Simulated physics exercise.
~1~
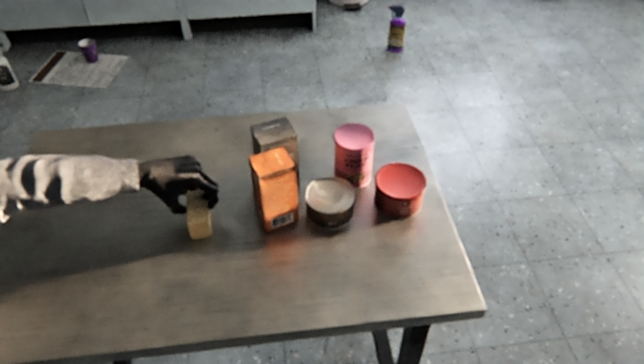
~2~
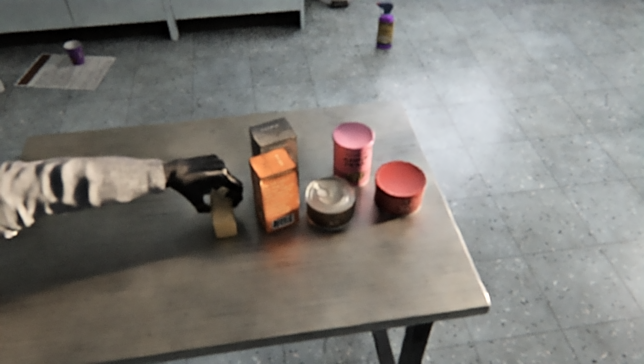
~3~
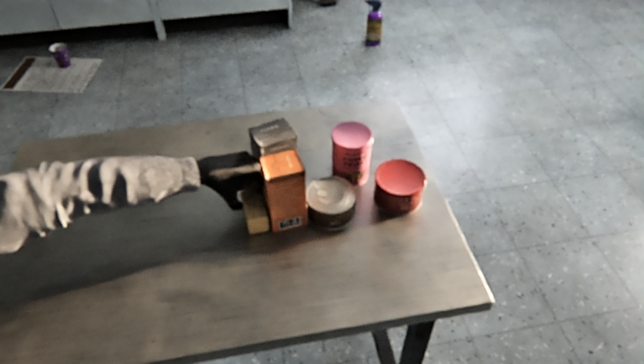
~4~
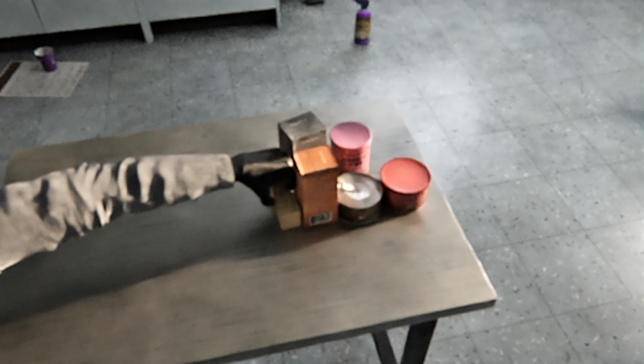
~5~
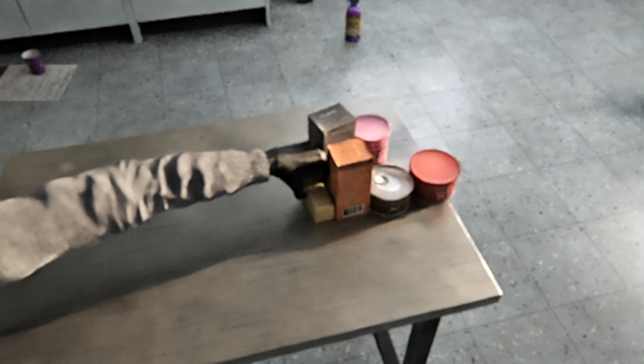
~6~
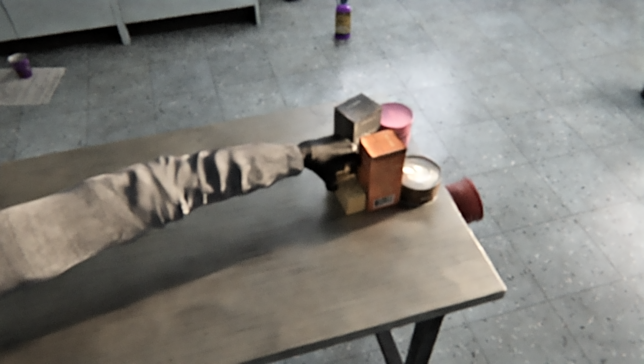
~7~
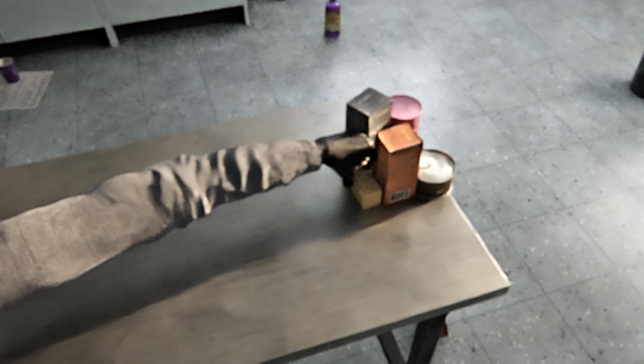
A black-gloved hand holding a small block slides right across a table, pushing an orange carton, a grey carton, a pink tin and a brown tub toward the edge; the red tub tips off the right end and falls, while the others stay upright on the table.
